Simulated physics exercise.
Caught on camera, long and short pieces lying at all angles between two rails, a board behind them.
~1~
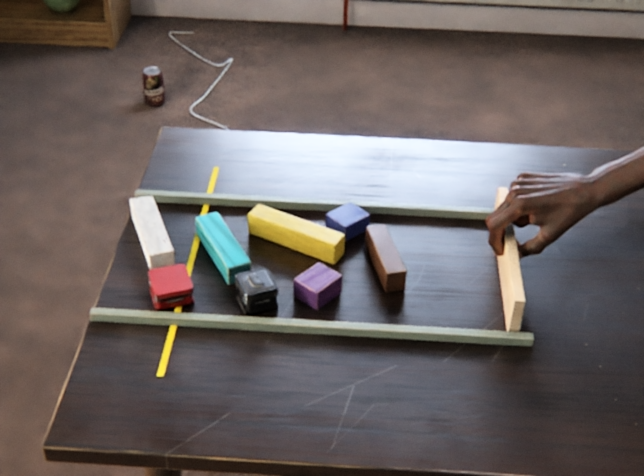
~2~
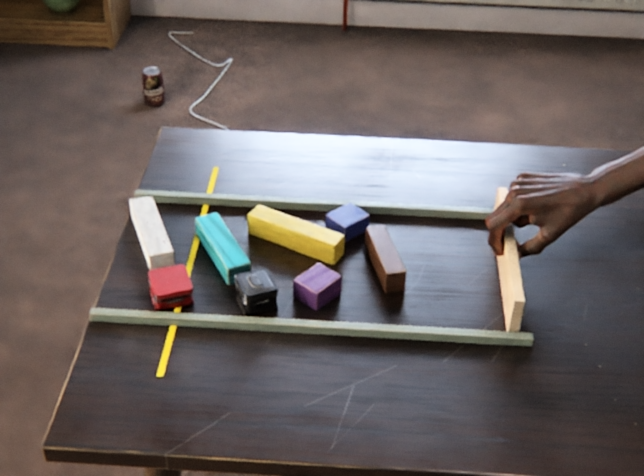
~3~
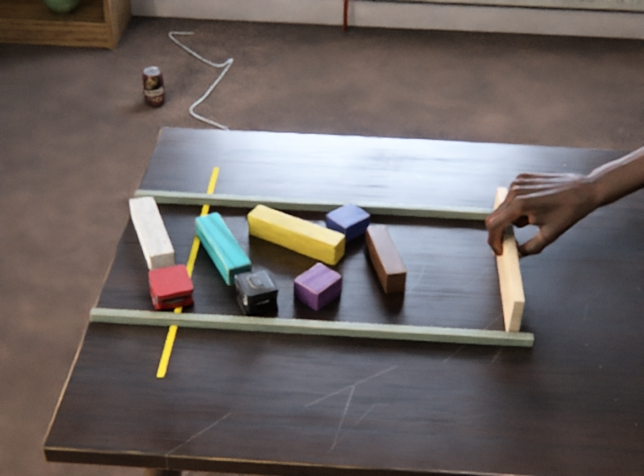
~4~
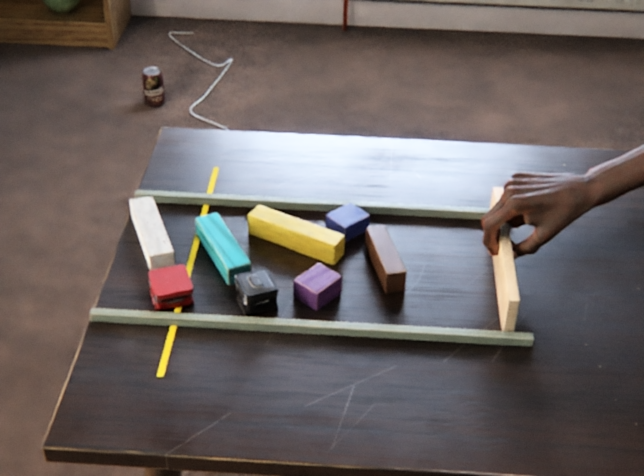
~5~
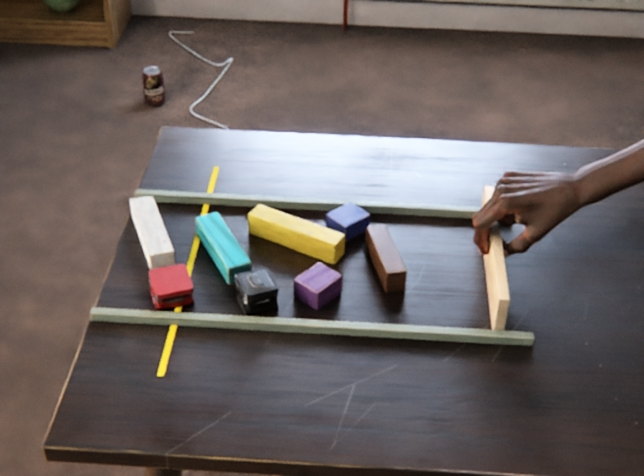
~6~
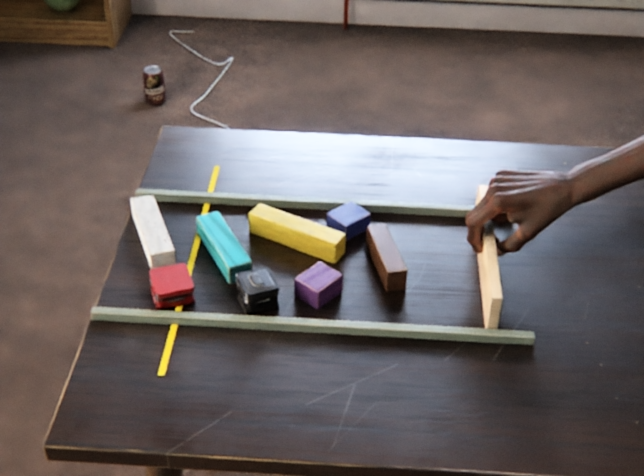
On a dark wooden table, colored blocks lie at various angles between two pale rails, a strip of yellow tape beneath them, while a hand grips an upright board at the right. The hand stays still at first, then slides the board slightly left, and the blocks remain in place.
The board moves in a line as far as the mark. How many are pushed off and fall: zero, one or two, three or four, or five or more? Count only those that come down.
In the end the number that fall off is one or two.
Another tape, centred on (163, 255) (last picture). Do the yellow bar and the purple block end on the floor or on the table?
The yellow bar remains up, the purple block is kept.
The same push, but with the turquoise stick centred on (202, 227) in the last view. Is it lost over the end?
Then it is kept.
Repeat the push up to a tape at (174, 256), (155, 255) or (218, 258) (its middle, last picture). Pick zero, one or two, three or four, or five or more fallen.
One after another: Either one or two; either three or four; none at all.
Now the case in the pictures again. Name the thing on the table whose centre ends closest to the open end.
That is the red case.
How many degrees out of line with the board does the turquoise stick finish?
Some 20 degrees.
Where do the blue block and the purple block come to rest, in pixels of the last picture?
About (182, 210), and the other about (166, 288).
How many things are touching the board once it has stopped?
That makes 3.
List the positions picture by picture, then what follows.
The first picture shows white bar (152, 233); red case (171, 289); turquoise stick (223, 247); board (508, 257); tape (192, 258).
The second picture shows red case (171, 289); yellow bar (295, 234).
The third picture shows turquoise stick (223, 248); purple block (318, 287).
The fourth picture shows white bar (152, 233); brown bar (385, 259).
The fifth picture shows red case (172, 289); blue block (348, 222).
The sixth picture shows white bar (153, 232); red case (172, 288); turquoise stick (224, 247); board (487, 255); tape (193, 257).
Soon after, none off yet; white bar at rest near (153, 232); red case at rest near (172, 288); turquoise stick at rest near (224, 247).
After that, none off yet; white bar moving near (145, 233); red case displaced about its own width near (144, 284); turquoise stick displaced a little near (177, 250).
In the end, the number that fall off is one or two; gone, white bar.
